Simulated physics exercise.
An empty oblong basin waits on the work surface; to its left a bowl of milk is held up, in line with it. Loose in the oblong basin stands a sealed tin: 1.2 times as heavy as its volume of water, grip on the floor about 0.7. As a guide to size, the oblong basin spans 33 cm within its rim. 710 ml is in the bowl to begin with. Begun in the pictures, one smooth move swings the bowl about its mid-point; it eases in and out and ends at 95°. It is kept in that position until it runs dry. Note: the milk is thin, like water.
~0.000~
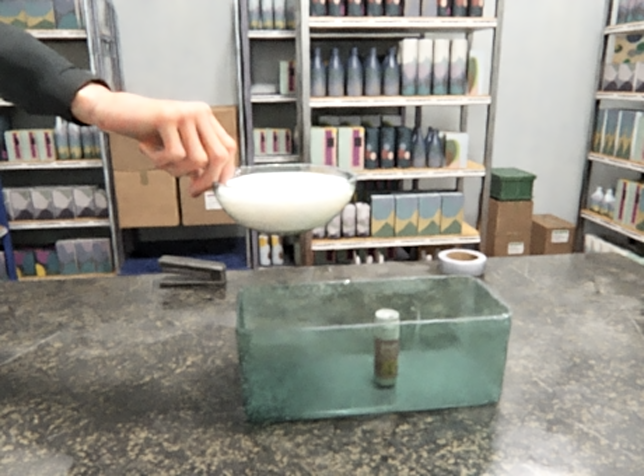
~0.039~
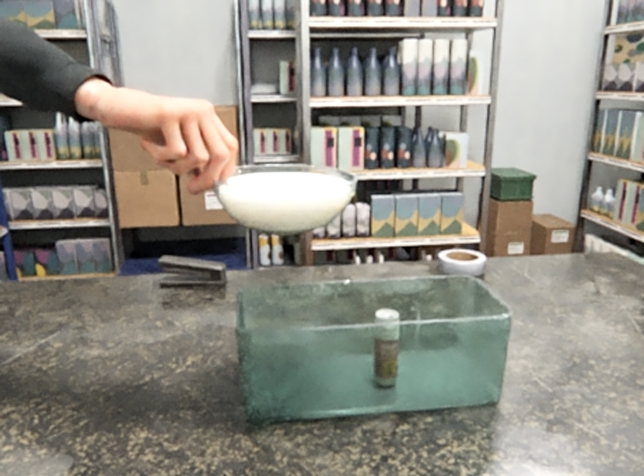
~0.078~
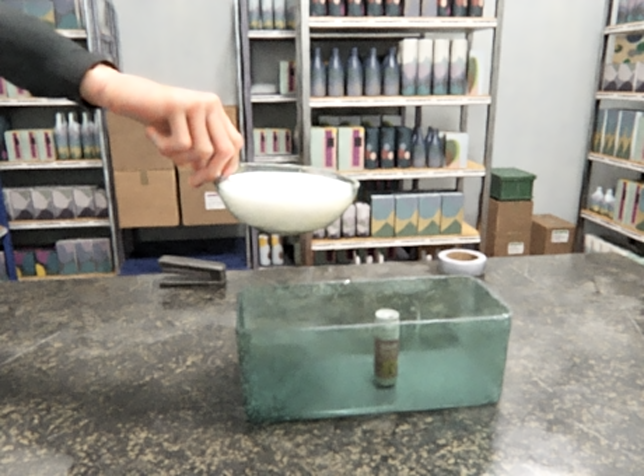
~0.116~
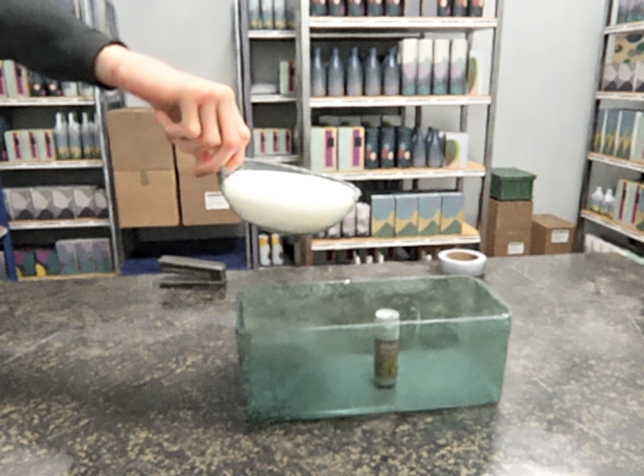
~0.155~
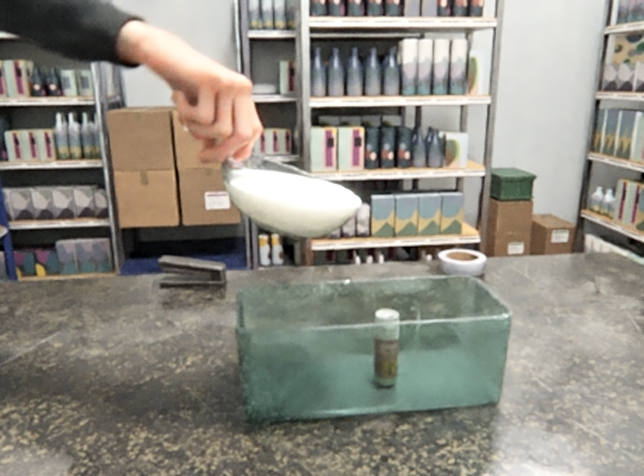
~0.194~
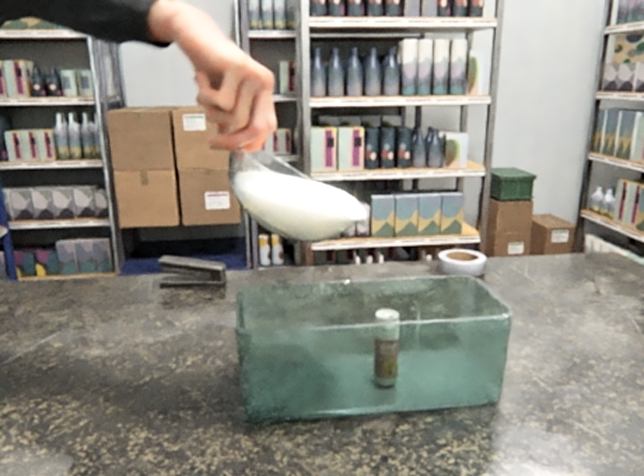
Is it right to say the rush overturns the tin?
It never tilts over.
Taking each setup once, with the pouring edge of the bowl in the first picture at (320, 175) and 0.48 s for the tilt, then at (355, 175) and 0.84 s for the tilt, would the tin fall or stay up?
First it tips over; then it stays on its base.
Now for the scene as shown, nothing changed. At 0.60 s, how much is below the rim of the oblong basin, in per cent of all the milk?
Around 94 per cent of the whole.
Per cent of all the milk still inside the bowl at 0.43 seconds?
Around 5 percent.
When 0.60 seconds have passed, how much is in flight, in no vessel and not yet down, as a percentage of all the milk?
Airborne share: Near 4 %.
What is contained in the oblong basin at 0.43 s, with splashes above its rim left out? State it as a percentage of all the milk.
About 58%.
By 0.43 s the tilt is 92° and 5 per cent is still to pour; the tin stands where it began.
By 0.60 s the tilt is 95° and 0 per cent is still to pour; the tin stands where it began.
By 0.78 s the tilt is 95° and 0 per cent is still to pour; the tin stands where it began.
By 0.98 s the tilt is 95° and 0 per cent is still to pour; the tin stands where it began.
At rest the tin stands where it began.
